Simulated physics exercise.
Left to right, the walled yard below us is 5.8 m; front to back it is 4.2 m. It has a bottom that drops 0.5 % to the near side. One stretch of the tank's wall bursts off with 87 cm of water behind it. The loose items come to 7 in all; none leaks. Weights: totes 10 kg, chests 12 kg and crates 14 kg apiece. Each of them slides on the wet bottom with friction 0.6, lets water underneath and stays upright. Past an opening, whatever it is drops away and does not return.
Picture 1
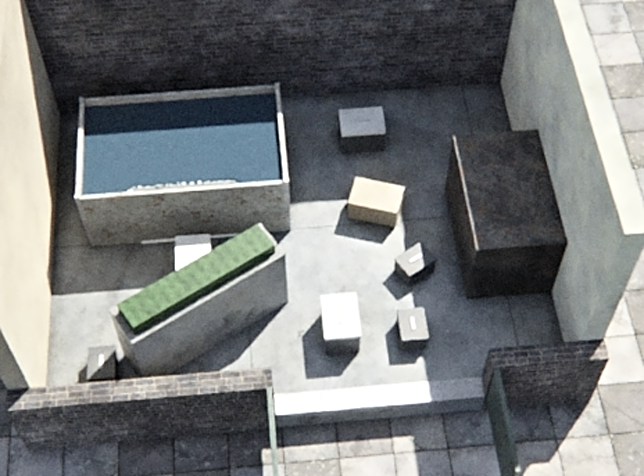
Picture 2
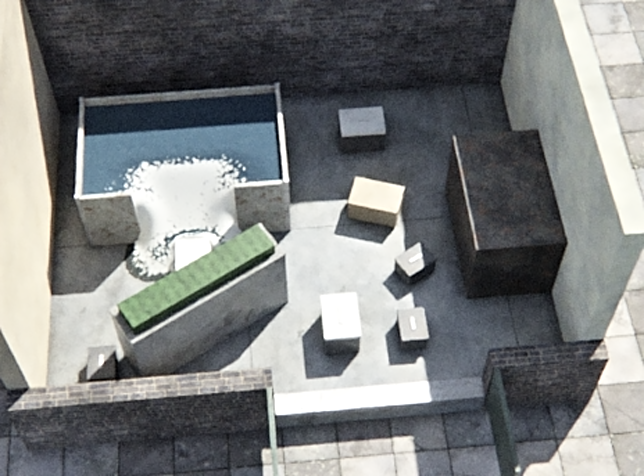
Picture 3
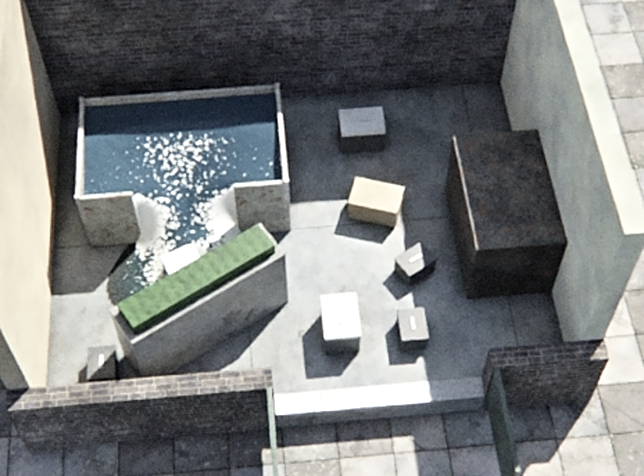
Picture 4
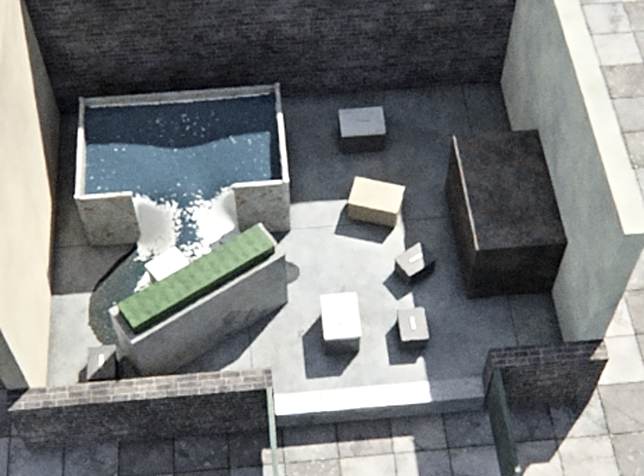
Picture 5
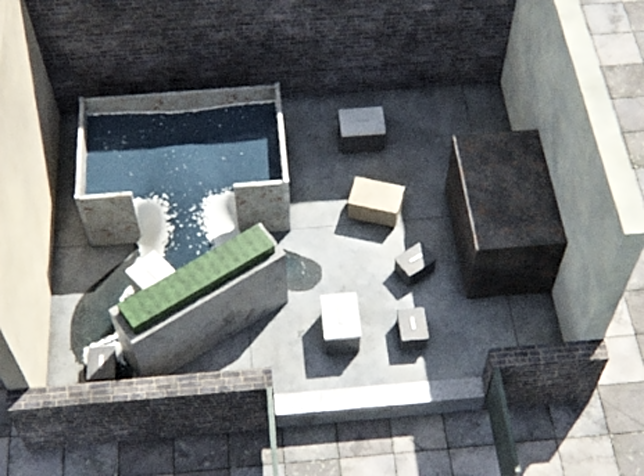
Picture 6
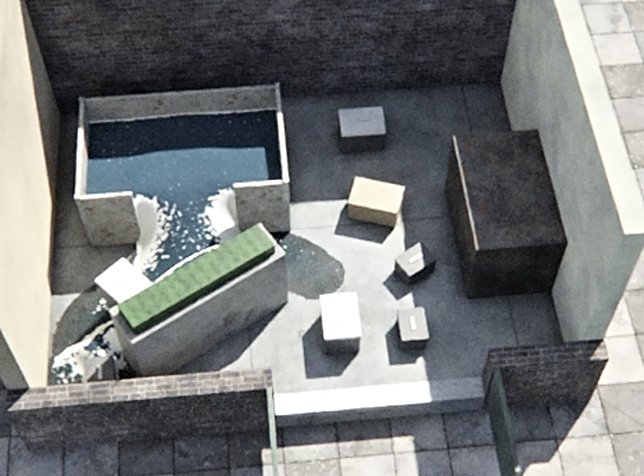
At first, dark water fills a walled tank at the left of a yard scattered with boxes. Then part of the tank's near wall gives way, and water pours out against a green-topped barrier, pushing a pale box leftward along it. Water spreads around both ends of the barrier, and a small box near the front shifts slightly.
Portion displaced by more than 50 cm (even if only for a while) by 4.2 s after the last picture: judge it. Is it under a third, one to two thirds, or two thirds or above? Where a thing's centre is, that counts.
I expect that share to be very large, two thirds or over.
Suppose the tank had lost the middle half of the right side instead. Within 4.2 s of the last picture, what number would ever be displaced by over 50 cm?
Then it comes to 4 of them.
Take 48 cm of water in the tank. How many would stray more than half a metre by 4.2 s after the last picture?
Then 2 of them.
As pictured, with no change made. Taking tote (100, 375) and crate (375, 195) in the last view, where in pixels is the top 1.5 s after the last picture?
Around (101, 338) and (432, 129).
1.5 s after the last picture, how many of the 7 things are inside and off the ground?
The number is 2.
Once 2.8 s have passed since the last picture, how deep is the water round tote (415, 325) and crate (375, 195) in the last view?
Close to 9 and 7 centimetres.
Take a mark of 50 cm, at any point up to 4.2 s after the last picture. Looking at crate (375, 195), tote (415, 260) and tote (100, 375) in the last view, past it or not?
Beyond the mark, beyond the mark, within the mark.
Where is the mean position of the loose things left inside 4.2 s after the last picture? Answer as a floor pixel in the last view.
I'd put it close to (365, 224) in the last view.
Then, 0.4 s after the last picture 1 of 7 are over 50 cm from their spots; 1 afloat.
Then, 1.5 s after the last picture 2 of 7 are over 50 cm from their spots; 2 afloat.
Then, 2.8 s after the last picture 5 of 7 are over 50 cm from their spots; 4 afloat.
Then, 4.2 s after the last picture 5 of 7 are over 50 cm from their spots, and 5 have been at some point; 6 afloat.
